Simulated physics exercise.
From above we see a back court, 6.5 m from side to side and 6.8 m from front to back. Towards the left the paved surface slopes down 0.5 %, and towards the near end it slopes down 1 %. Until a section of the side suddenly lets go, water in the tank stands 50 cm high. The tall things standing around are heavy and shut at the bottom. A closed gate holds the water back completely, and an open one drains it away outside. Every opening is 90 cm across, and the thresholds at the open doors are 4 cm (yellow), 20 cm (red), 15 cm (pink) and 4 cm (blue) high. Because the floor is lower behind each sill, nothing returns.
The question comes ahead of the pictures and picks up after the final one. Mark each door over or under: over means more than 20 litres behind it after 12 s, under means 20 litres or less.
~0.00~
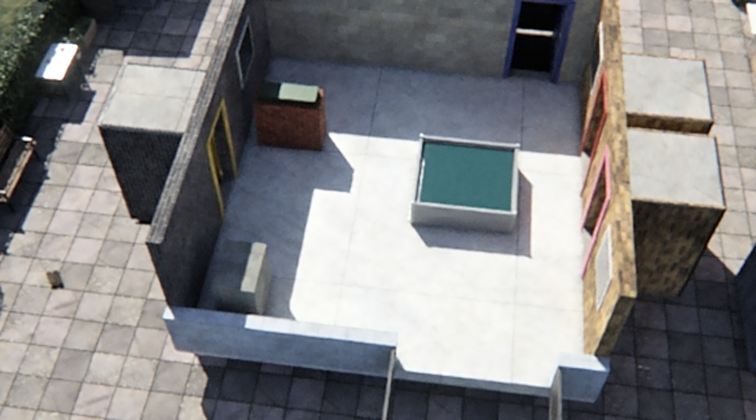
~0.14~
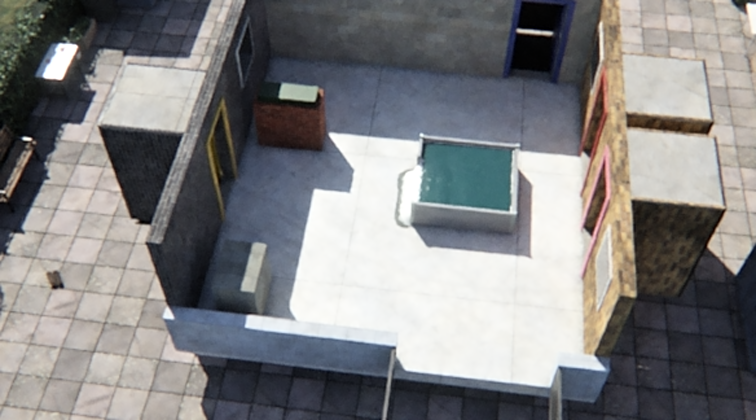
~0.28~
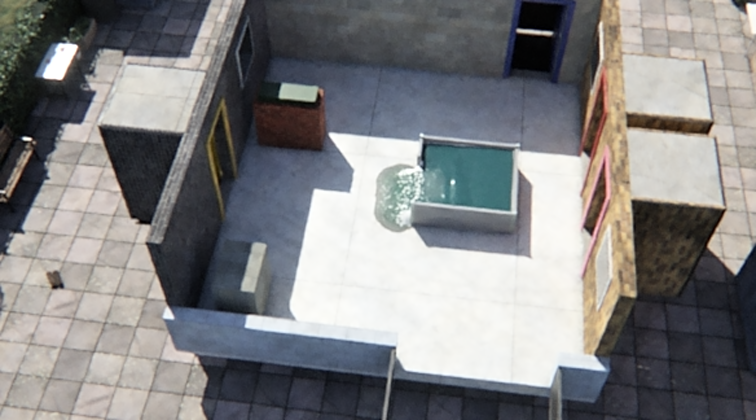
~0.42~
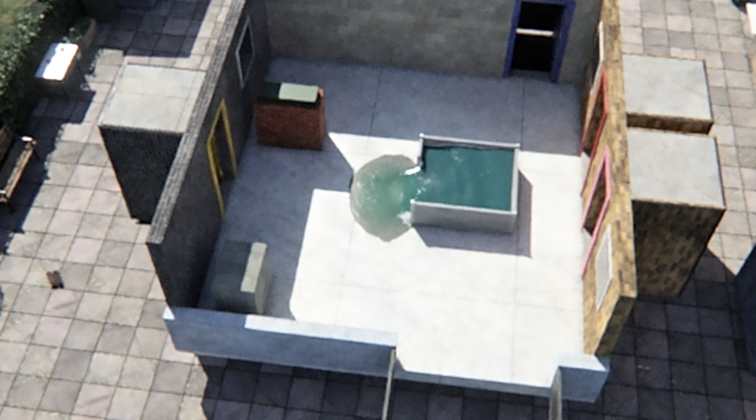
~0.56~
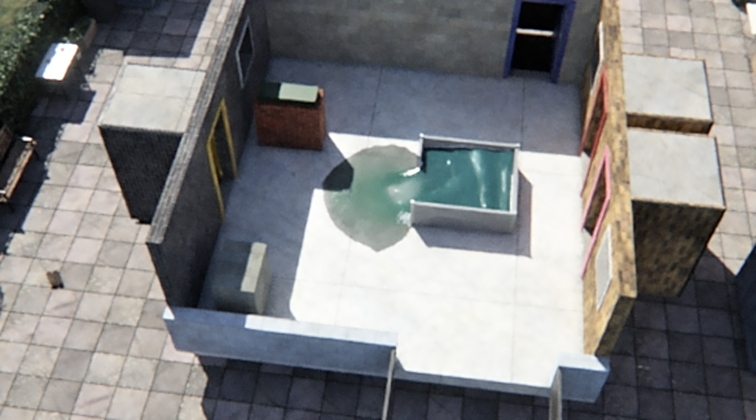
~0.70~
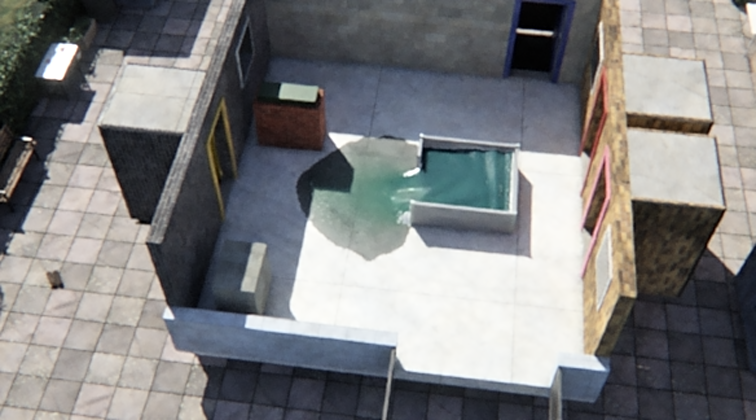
Yellow door over, red door under, pink door under, blue door under.
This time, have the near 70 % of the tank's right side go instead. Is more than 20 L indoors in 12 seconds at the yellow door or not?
Measured against that limit, the yellow door stays within it.
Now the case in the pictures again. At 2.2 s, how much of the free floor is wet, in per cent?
Close to 30 in a hundred.
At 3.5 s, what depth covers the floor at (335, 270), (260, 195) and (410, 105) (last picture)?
Spot by spot: Some 1, 5, then 0 cm.
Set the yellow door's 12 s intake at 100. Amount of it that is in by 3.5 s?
Some 60 in a hundred.
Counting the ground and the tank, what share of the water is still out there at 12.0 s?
I'd put it at some 78 percent still there.
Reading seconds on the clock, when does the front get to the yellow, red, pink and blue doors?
Yellow 1.2 s, red not in the 12 s, pink 11.5 s, blue not within the 12 s.
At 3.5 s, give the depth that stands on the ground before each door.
Measured in centimetres, the yellow door gives 14, the red door 0, the pink door 0 and the blue door 0.
After 1.4 s water covers 20 % of the floor and is deepest (24 cm) near (403, 207); yellow door 7 cm at the sill, 4 L in, red door not reached, pink door not reached, blue door not reached.
After 2.2 s water covers 30 % of the floor and is deepest (24 cm) near (209, 269); yellow door 12 cm at the sill, 55 L in, red door not reached, pink door not reached, blue door not reached.
After 3.5 s water covers 35 % of the floor and is deepest (21 cm) near (191, 331); yellow door 14 cm at the sill, 140 L in, red door not reached, pink door not reached, blue door not reached.
After 7.0 s water covers 60 % of the floor and is deepest (12 cm) near (191, 331); yellow door 8 cm at the sill, 203 L in, red door not reached, pink door not reached, blue door not reached.
After 12.0 s water covers 75 % of the floor and is deepest (8 cm) near (191, 331); yellow door 5 cm at the sill, 225 L in, red door not reached, pink door 1 cm at the sill, 0 L in, blue door not reached.
